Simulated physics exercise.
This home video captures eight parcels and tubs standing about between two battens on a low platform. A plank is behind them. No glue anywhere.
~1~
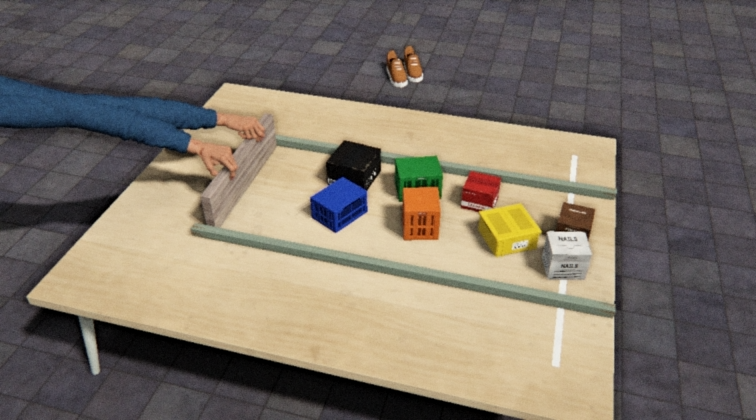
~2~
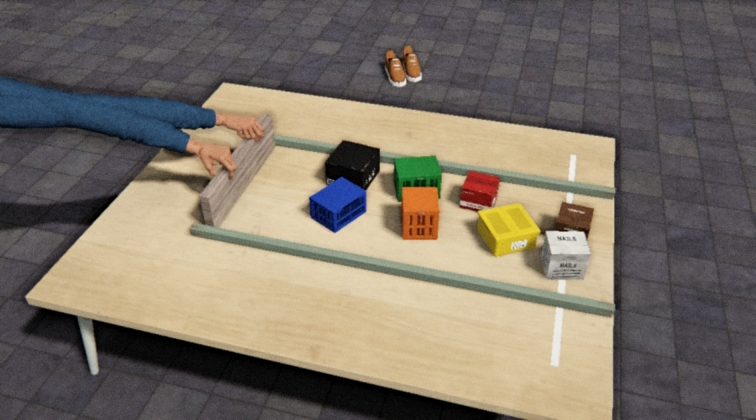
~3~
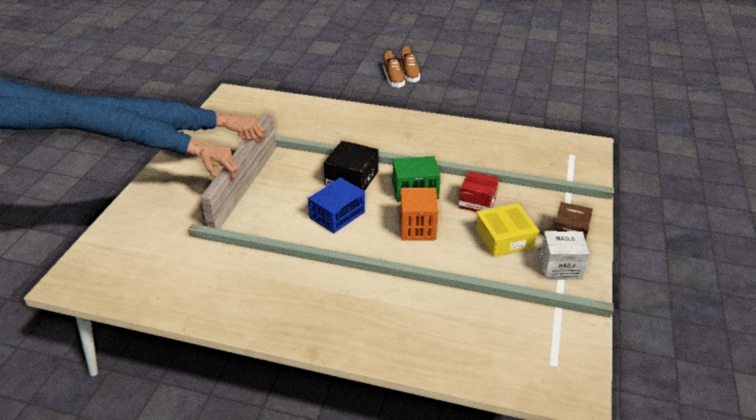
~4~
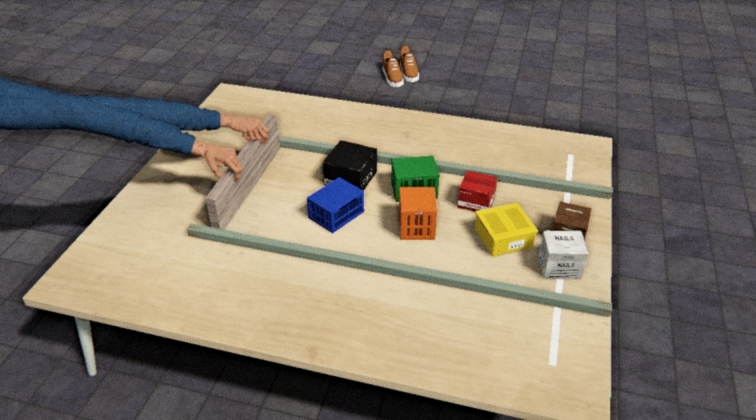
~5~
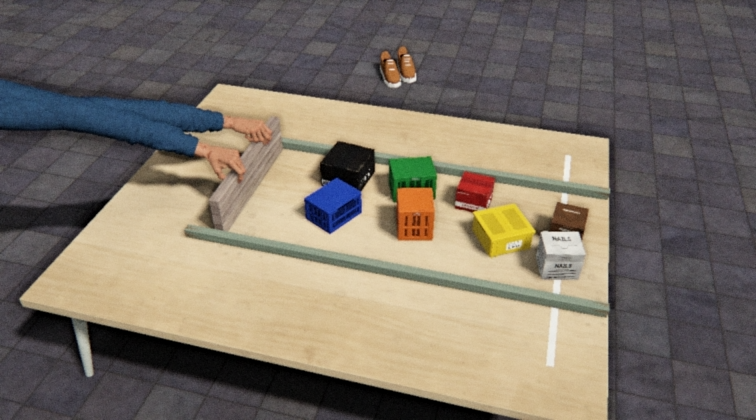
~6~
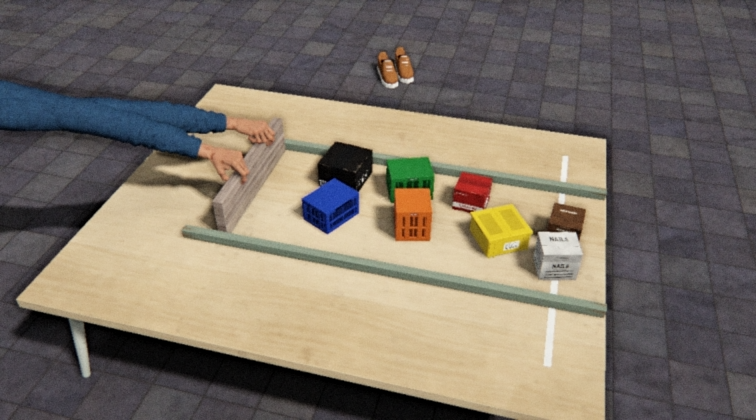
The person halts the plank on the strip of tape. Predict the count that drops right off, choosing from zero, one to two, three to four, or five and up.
The count is five and up.
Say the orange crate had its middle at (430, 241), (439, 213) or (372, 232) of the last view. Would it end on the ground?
It keeps its place, then topples off, then keeps its place.
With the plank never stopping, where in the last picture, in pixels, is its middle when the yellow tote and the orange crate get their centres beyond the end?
Its middle is about (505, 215) and about (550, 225).
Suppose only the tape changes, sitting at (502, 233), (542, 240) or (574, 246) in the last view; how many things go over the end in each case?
2, 5, 6.
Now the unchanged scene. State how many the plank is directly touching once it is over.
The figure is 2.
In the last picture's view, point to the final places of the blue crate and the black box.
In the last picture, roughly (578, 244) and (585, 205).
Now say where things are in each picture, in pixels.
Brown box (574, 226); white box (566, 256); yellow tote (508, 230); plank (242, 169); tape (567, 243), in the first picture.
White box (565, 256); black box (353, 167), in the second picture.
Yellow tote (506, 230); blue crate (337, 205), in the third picture.
Brown box (571, 225); red parcel (477, 193), in the fourth picture.
White box (560, 256); green crate (412, 179), in the fifth picture.
Brown box (565, 226); white box (557, 256); yellow tote (500, 231); plank (253, 174); tape (558, 243), in the sixth picture.
Soon after, none off yet; brown box at rest near (565, 226); white box at rest near (557, 256); yellow tote at rest near (500, 231).
After that, none off yet; brown box at rest near (565, 226); white box at rest near (558, 257); yellow tote displaced a little near (516, 235).
And then, one off so far; brown box off the edge near (631, 329); white box displaced about its own width near (585, 269); yellow tote displaced well along near (593, 243).
In the end, the number that fall off is five or more; gone, green crate, orange crate, red parcel, yellow tote, white box and brown box.
